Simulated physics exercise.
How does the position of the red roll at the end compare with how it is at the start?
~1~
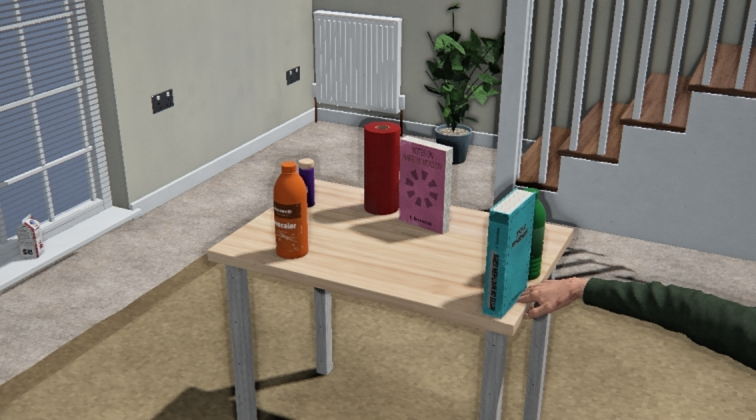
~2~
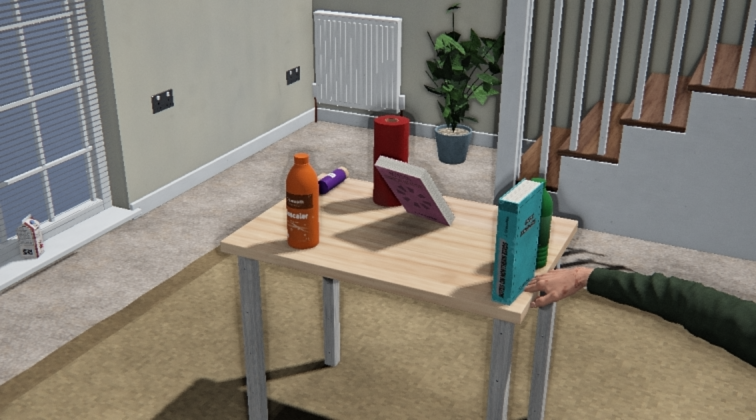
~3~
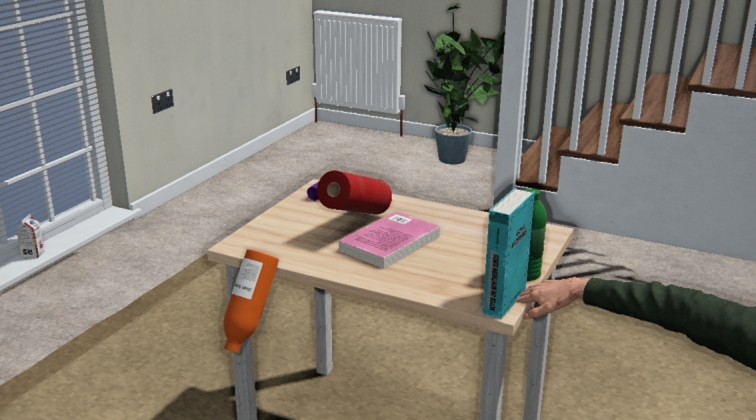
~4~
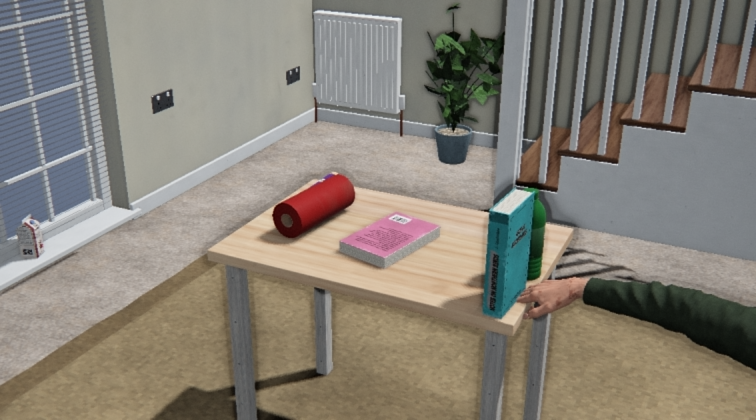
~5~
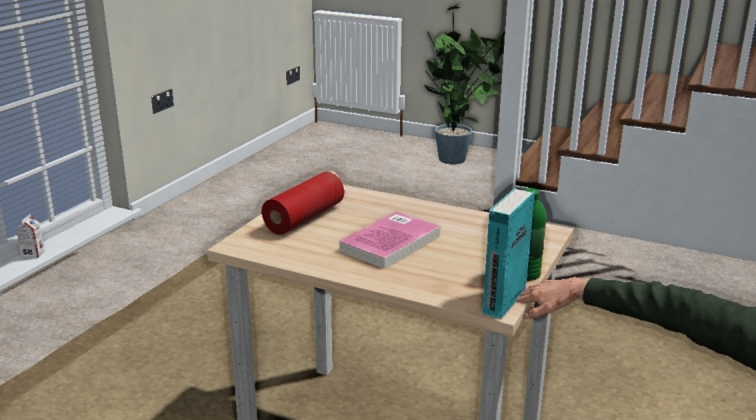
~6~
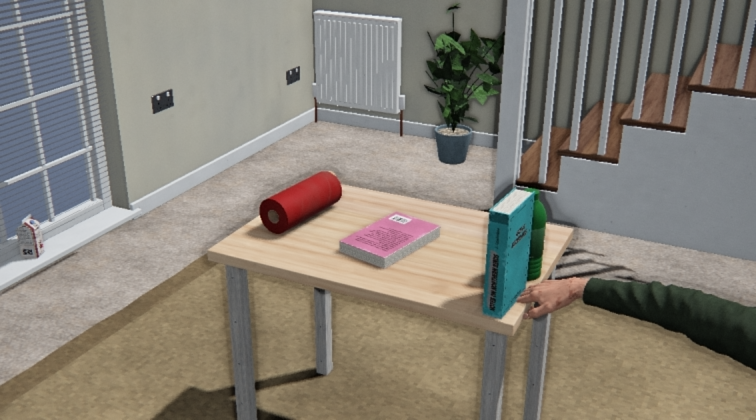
At the start the red roll stands upright on the table. By the end it is lying on its side on the tabletop.
